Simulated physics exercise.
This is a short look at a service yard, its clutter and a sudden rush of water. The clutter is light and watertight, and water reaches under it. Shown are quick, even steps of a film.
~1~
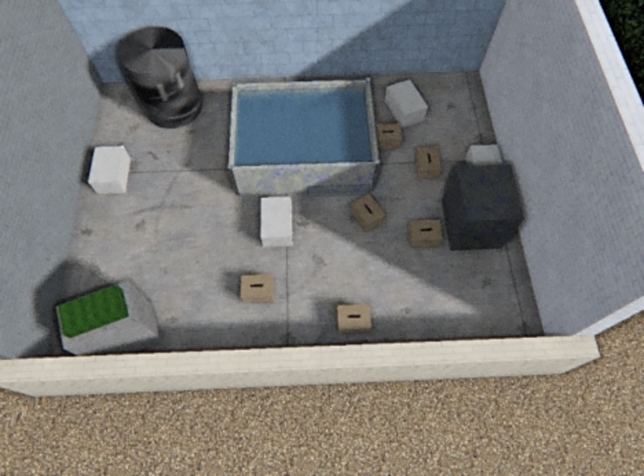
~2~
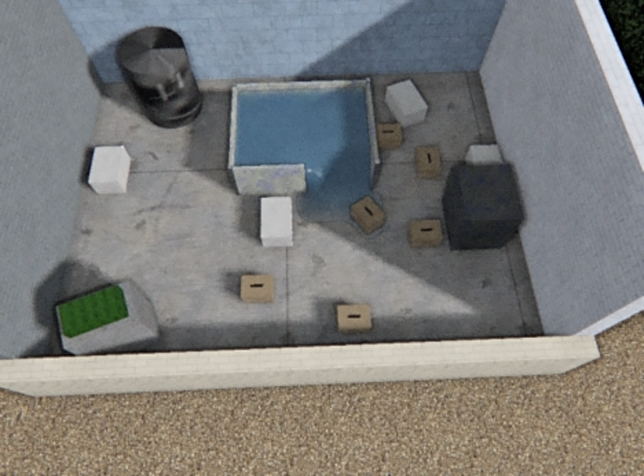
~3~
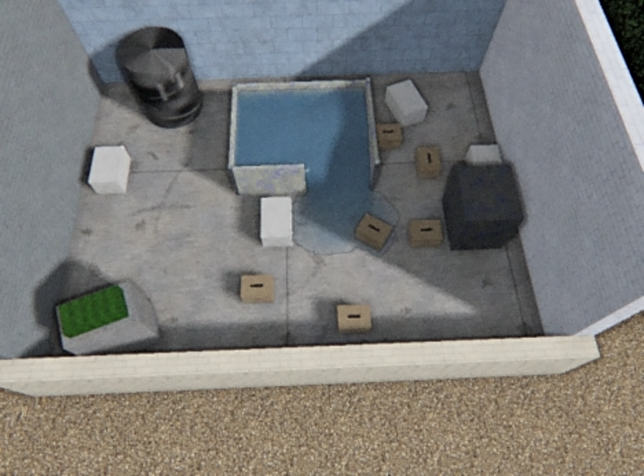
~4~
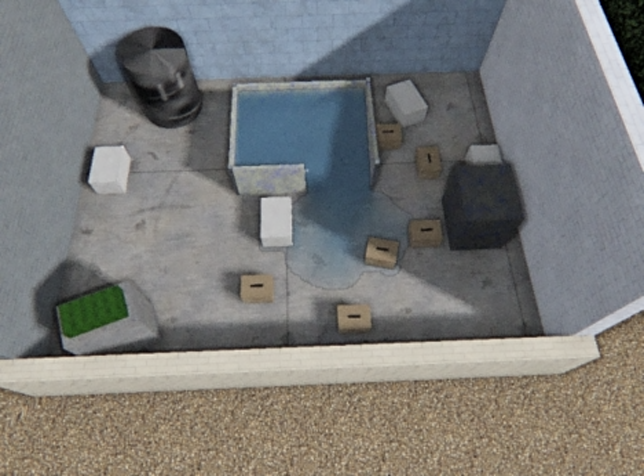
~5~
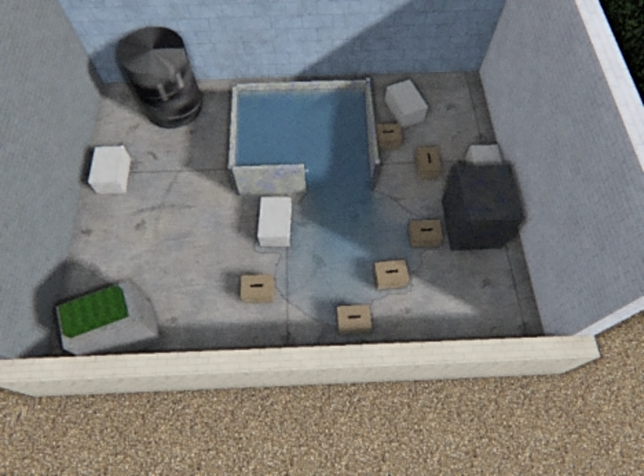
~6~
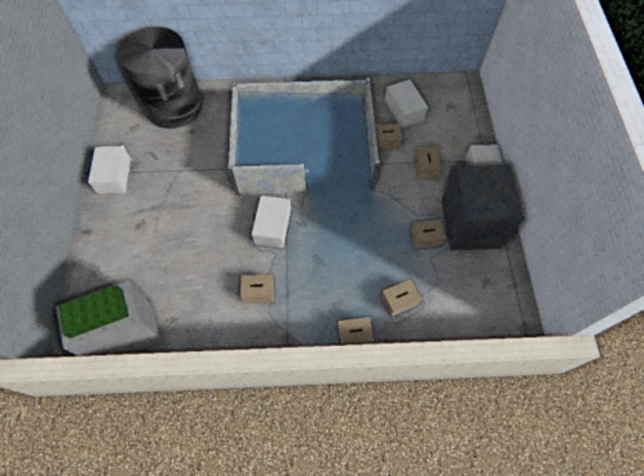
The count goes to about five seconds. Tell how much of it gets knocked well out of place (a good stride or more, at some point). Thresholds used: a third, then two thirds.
My call: A third to two thirds.
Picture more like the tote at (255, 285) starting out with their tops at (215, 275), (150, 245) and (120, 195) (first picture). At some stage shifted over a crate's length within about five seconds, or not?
Results - 1: Ends up far away; 2: Ends up far away; 3: Doesn't go far.
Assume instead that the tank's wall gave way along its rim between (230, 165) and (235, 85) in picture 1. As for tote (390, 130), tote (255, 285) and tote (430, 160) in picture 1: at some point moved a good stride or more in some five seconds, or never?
Here is how they go, in order: Fails to go that far, dislodged that far, and fails to go that far.
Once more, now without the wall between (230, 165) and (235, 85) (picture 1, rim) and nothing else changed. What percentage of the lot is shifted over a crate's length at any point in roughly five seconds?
I'd guess around 40 percent of them.
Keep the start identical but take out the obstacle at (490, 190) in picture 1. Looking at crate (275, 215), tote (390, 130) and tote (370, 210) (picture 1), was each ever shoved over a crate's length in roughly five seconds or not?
One by one: Remained nearby; remained nearby; cleared the mark.
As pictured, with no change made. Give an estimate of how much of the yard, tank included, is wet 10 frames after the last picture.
I'd estimate around 40 percent.
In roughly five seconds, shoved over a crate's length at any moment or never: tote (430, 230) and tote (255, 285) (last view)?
In order: Went the distance, then went the distance.
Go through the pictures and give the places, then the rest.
A tote at (368, 209), on the bottom; a tote at (354, 317) rests on the ground; 0 of 10 have shifted, in the first picture.
A tote at (369, 211) rests on the ground, close to its start; a tote at (354, 317), on the bottom; 0 of 10 have shifted, in the second picture.
A tote at (374, 228) rests on the ground, close to its start; a tote at (354, 317), on the bottom; 1 of 10 have shifted, in the third picture.
A tote at (382, 249) rests on the ground, a stride from its start; a tote at (354, 317), on the bottom; 1 of 10 have shifted, in the fourth picture.
A tote at (392, 272), on the bottom, a stride from its start; a tote at (354, 317) rests on the ground; 1 of 10 have shifted, in the fifth picture.
A tote at (402, 295), on the bottom, a stride from its start; a tote at (356, 331) rests on the ground, close to its start; 3 of 10 have shifted, in the sixth picture.
A moment on, 1 of 10 are well off their spots; 1 afloat.
Next, 3 of 10 are well off their spots; 3 afloat.
Later, 4 of 10 are well off their spots; 3 afloat.
In the end, 4 of 10 are well off their spots, and 4 have been at some point; 3 afloat.
